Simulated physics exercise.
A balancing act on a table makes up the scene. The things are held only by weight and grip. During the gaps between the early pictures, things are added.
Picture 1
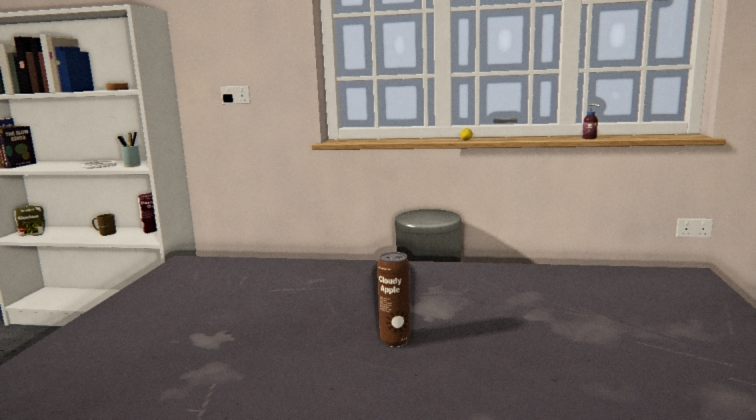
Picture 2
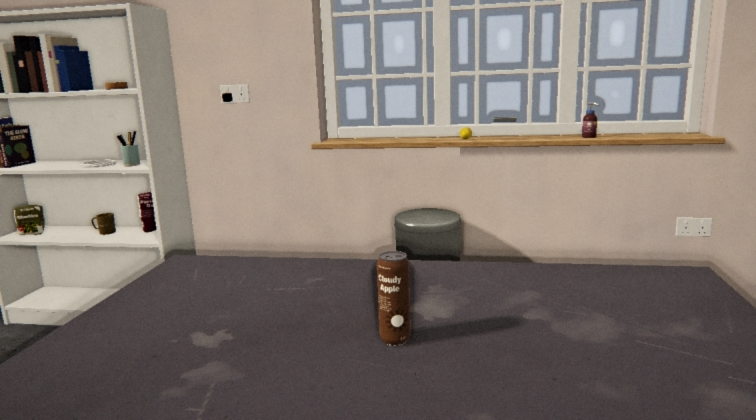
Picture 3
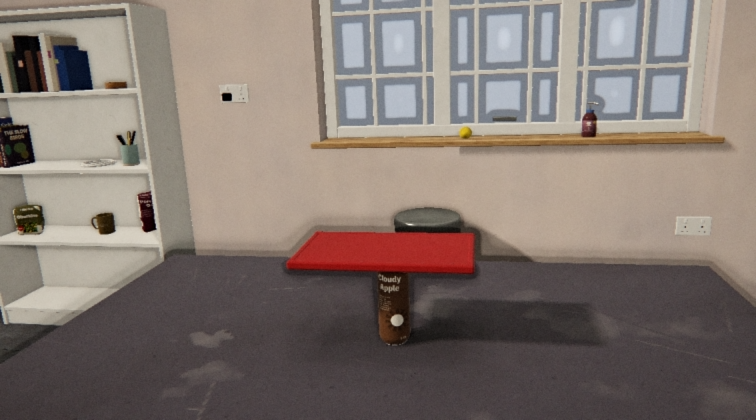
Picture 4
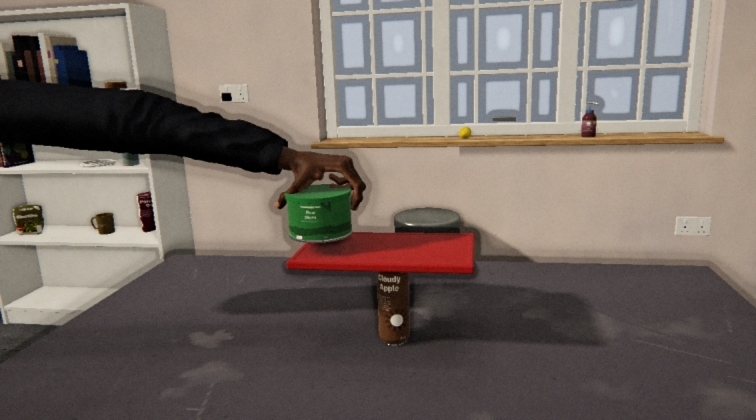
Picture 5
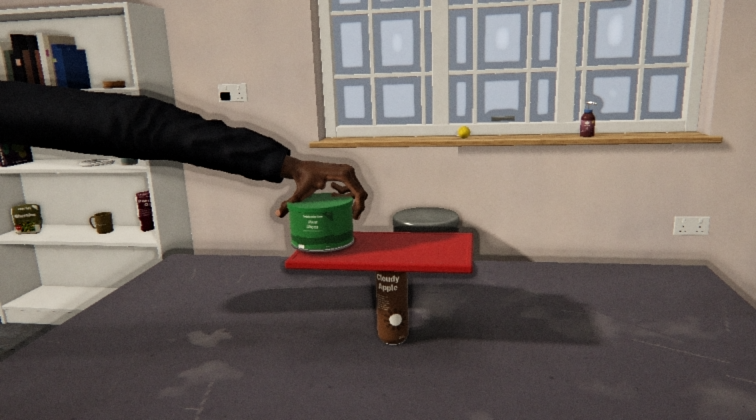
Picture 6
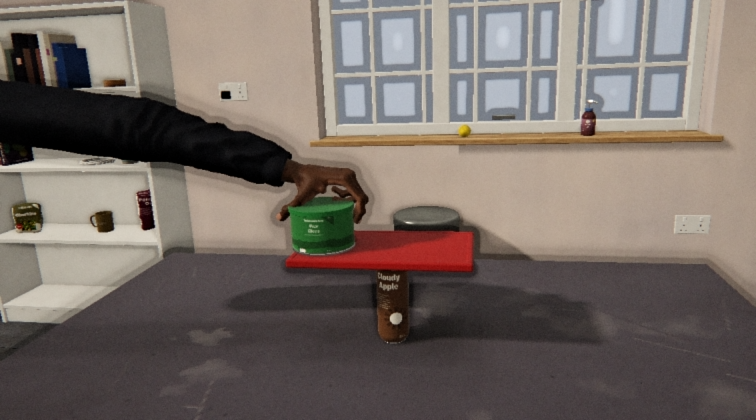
The video shows a brown can standing on a dark table, then a red slab resting across its top. A dark-sleeved arm reaches in from the left and lowers a green tub onto the slab's left end, keeping hold of it.
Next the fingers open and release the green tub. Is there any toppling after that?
Yes, there is toppling.
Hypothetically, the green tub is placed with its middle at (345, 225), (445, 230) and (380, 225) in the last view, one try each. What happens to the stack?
So, first go it comes down, second go it comes down, third go it stays put.
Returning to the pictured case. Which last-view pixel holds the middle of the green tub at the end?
Around (285, 308).
Then, 0.40 s past the last view, green tub now fallen; red lid on its side.
Then, 0.80 s past the last view, red lid now fallen; brown can rocked 5° from its first pose.
Finally, fallen, red lid and green tub; moved from the start, brown can. Final places as the last picture's camera would see them, green tub near (285, 308). The stack comes apart.
